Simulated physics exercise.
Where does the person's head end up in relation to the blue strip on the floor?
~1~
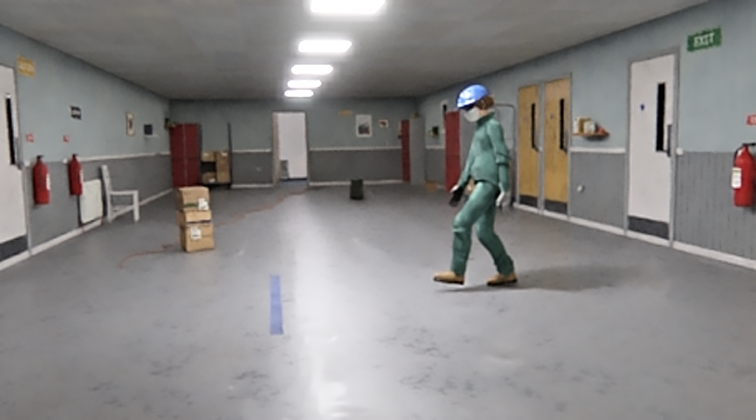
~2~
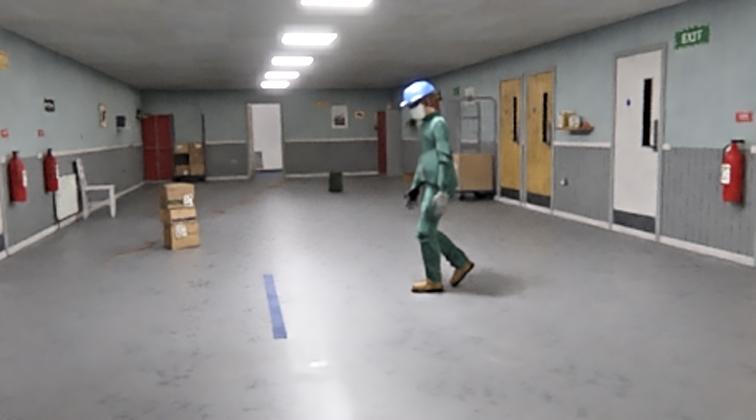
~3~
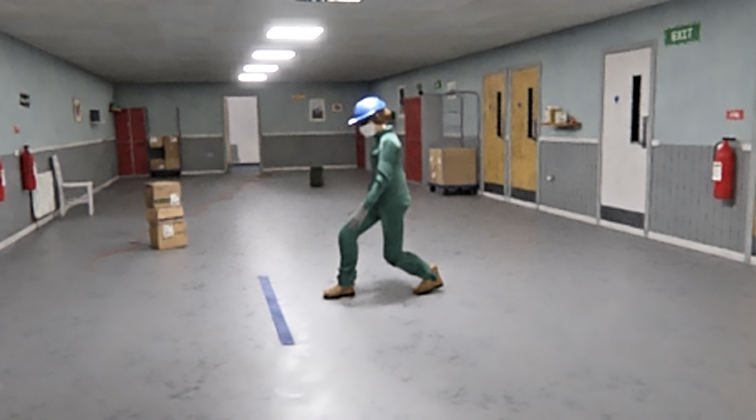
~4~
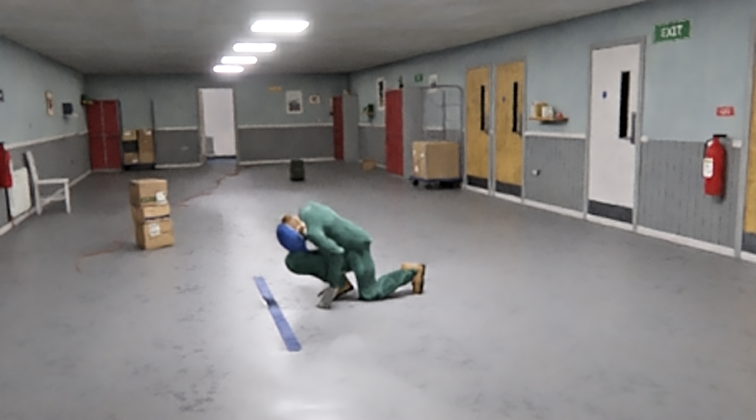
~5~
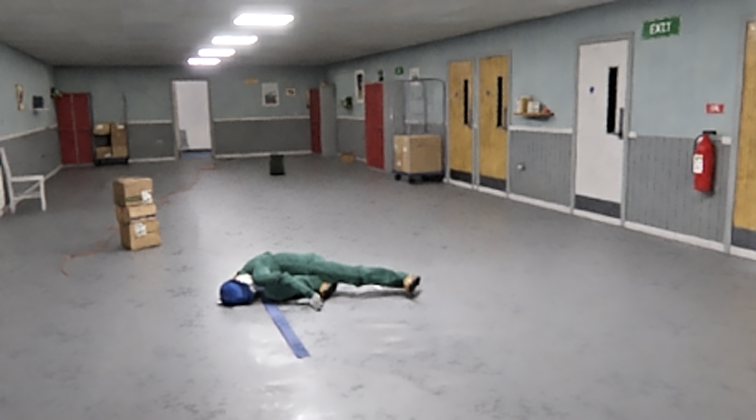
The head ends up across the blue strip, resting on the floor just to the left of it.
